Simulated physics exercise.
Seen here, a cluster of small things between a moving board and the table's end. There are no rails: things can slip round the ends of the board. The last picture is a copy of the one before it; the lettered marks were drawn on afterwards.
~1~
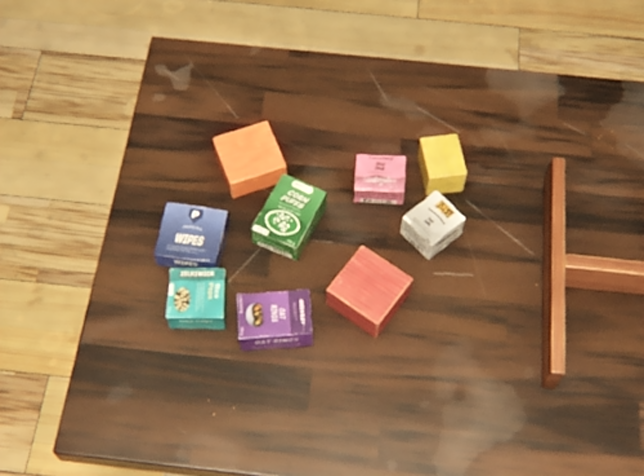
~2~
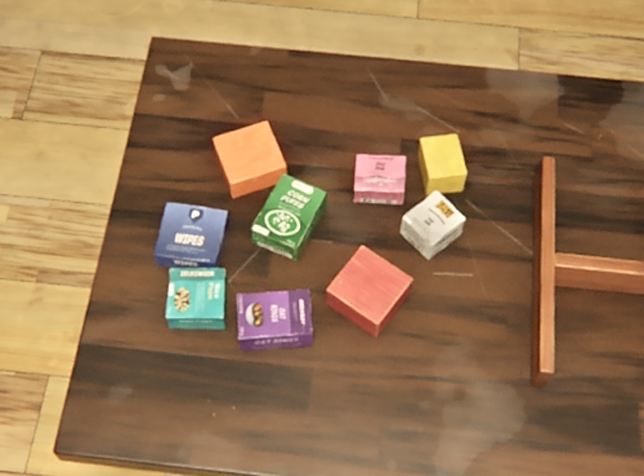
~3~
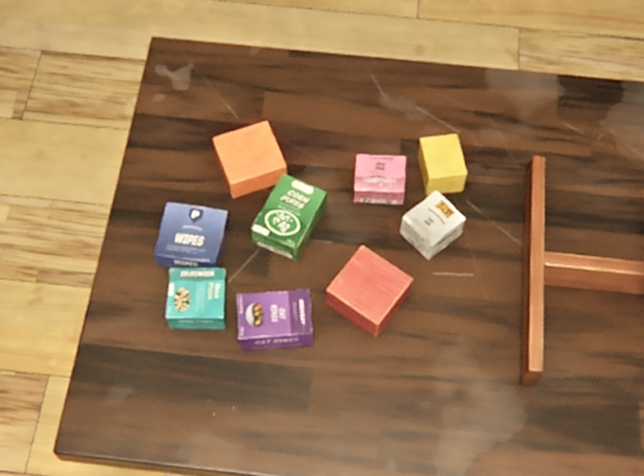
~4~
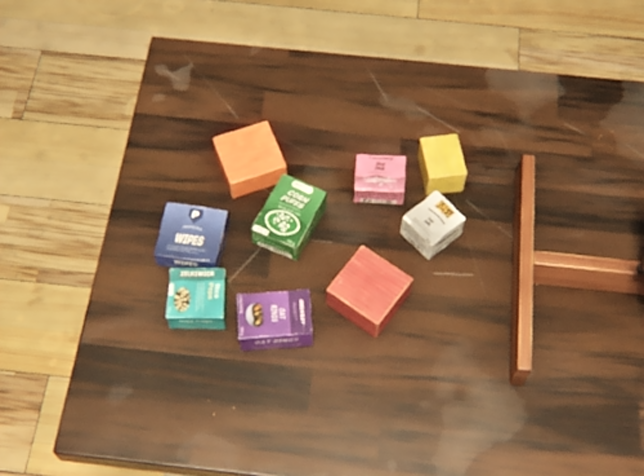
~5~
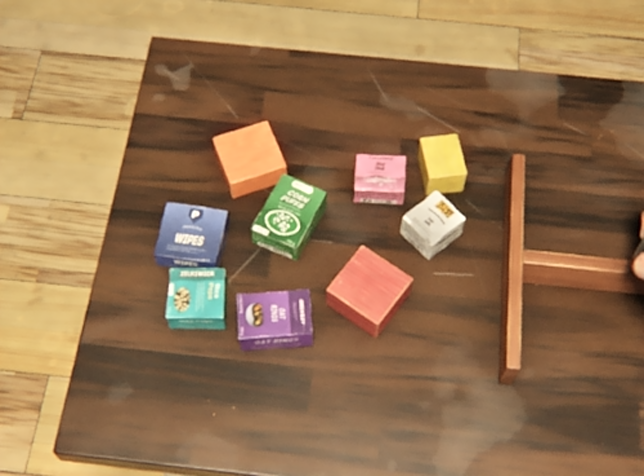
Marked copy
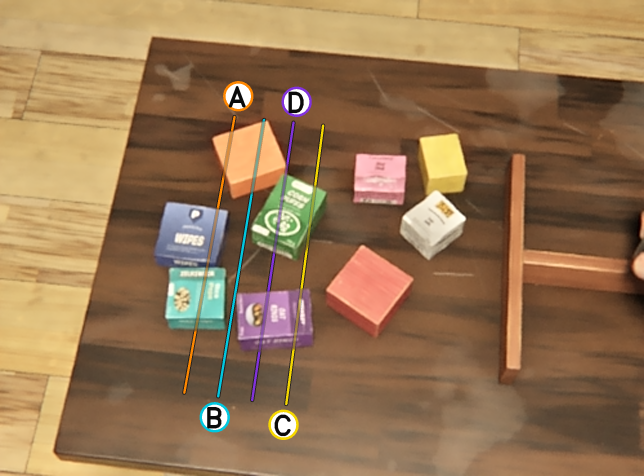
A wooden T-shaped board lies at the right of a dark, scuffed tabletop above a pale plank floor, seen from a high angle by a still camera. Blue, green, turquoise and purple packets sit at the left below an orange block, with a red block near the centre and pink, white and yellow items to its upper right. The board slides slowly left a short way, while the small things stay still.
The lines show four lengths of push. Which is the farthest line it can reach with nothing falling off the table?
Nothing falls up to B.
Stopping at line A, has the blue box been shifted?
Yes.
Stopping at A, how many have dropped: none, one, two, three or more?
Two.
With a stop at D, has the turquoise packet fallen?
No.
On the marked copy, A at (211, 245); B at (243, 248); C at (306, 255); D at (274, 252).
Taking B. A third of the way, board (417, 245); yellow block (397, 159); pink box (351, 177).
Two thirds of the way, board (319, 235); blue box (187, 238); orange block (208, 152).
When it is over, board (246, 228); blue box (116, 231); orange block (141, 143); nothing has fallen.
As for the rest, A drops the orange block and blue box; C is safe but short; D is safe but short.
